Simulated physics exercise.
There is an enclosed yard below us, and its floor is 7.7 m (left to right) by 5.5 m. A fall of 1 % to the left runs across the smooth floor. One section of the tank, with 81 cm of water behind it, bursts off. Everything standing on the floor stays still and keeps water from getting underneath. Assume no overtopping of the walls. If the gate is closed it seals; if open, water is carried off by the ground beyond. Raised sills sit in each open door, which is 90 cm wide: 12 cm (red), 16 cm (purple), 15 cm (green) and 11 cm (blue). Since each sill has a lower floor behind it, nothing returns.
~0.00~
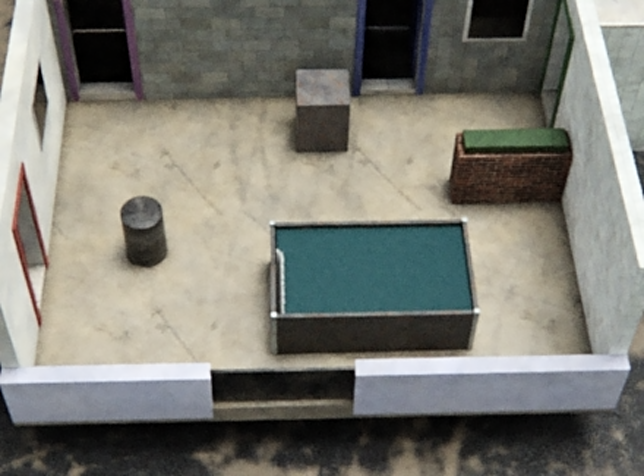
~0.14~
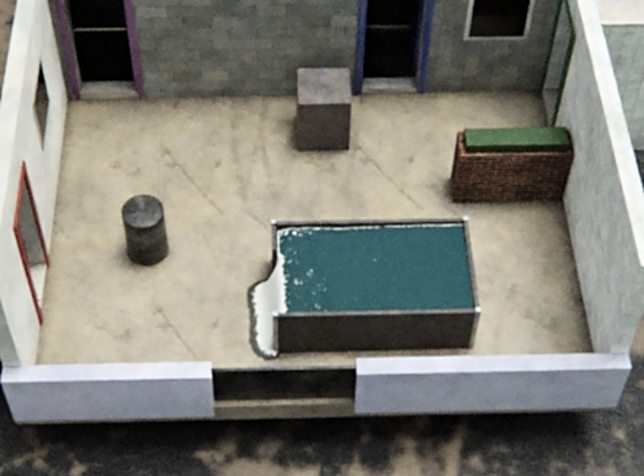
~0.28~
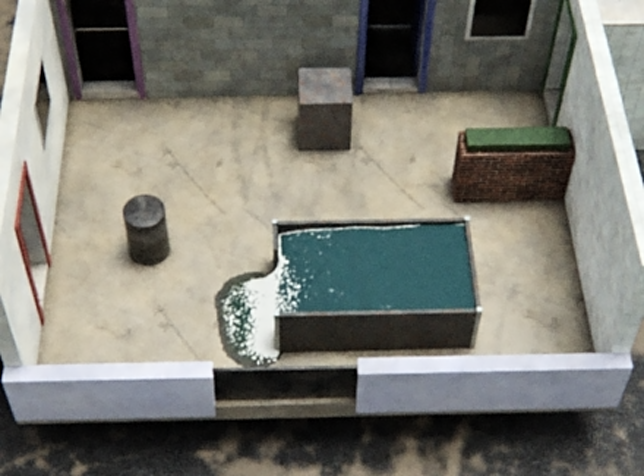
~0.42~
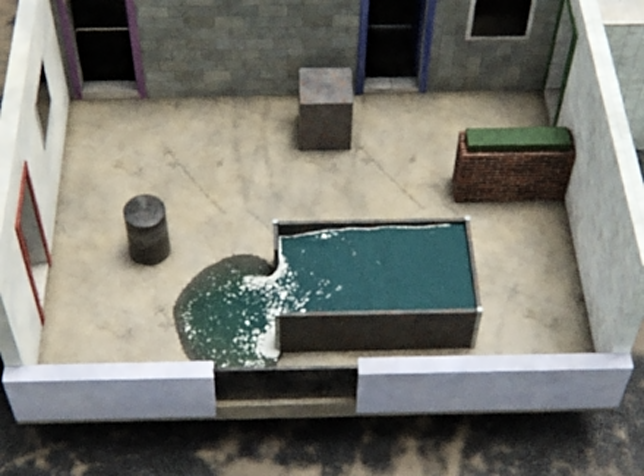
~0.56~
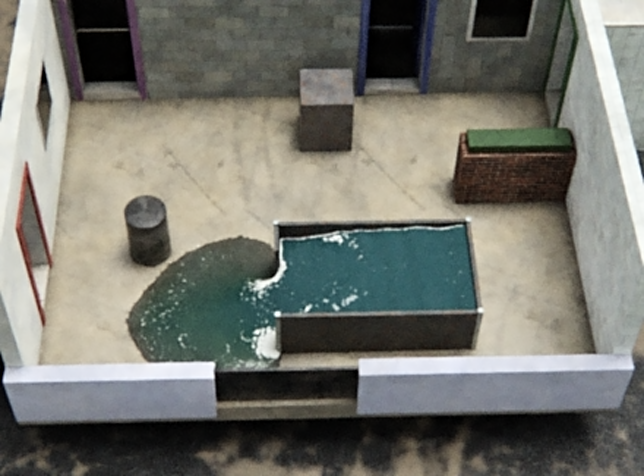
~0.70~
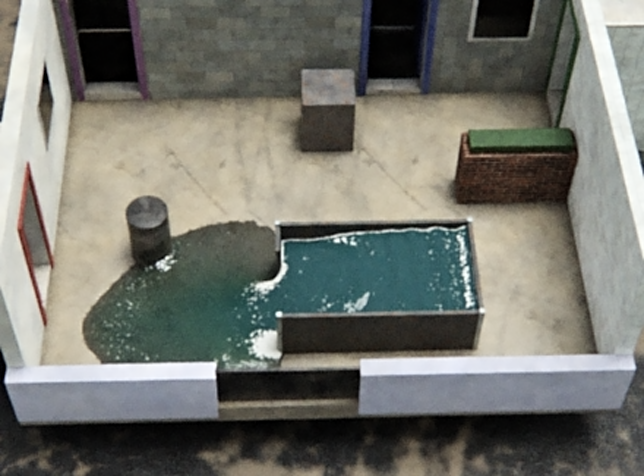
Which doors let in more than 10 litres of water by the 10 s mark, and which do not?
By then, the red door lets in more than that, the purple door lets in more than that, the green door does not, the blue door does not.
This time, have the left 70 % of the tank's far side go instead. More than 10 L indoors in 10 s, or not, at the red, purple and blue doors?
Then: Red short of it, purple beyond it, blue beyond it.
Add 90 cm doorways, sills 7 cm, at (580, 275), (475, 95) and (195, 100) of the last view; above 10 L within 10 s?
So, in the order given, it's shy of the mark, then shy of the mark, then beyond the mark.
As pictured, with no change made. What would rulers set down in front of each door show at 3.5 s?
In centimetres, the red door has 30, the purple door 34, the green door 0 and the blue door 0.
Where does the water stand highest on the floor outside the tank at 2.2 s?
Roughly (37, 397).
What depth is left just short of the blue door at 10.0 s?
I'd put it near 4.5 cm.
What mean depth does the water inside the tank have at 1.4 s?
It averages close to 53 cm.
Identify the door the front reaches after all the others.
That's the green door.
After 1.4 s water covers 25 % of the floor and is deepest (57 cm) near (37, 397); red door 23 cm at the sill, 30 L in, purple door not reached, green door not reached, blue door not reached.
After 2.2 s water covers 30 % of the floor and is deepest (53 cm) near (37, 397); red door 38 cm at the sill, 151 L in, purple door not reached, green door not reached, blue door not reached.
After 3.5 s water covers 45 % of the floor and is deepest (35 cm) near (51, 278); red door 30 cm at the sill, 300 L in, purple door 34 cm at the sill, 4 L in, green door not reached, blue door not reached.
After 6.0 s water covers 65 % of the floor and is deepest (23 cm) near (72, 106); red door 20 cm at the sill, 408 L in, purple door 21 cm at the sill, 84 L in, green door not reached, blue door 5 cm at the sill, 0 L in.
After 10.0 s water covers 90 % of the floor and is deepest (16 cm) near (71, 115); red door 12 cm at the sill, 452 L in, purple door 14 cm at the sill, 94 L in, green door 7 cm at the sill, 0 L in, blue door 5 cm at the sill, 0 L in.
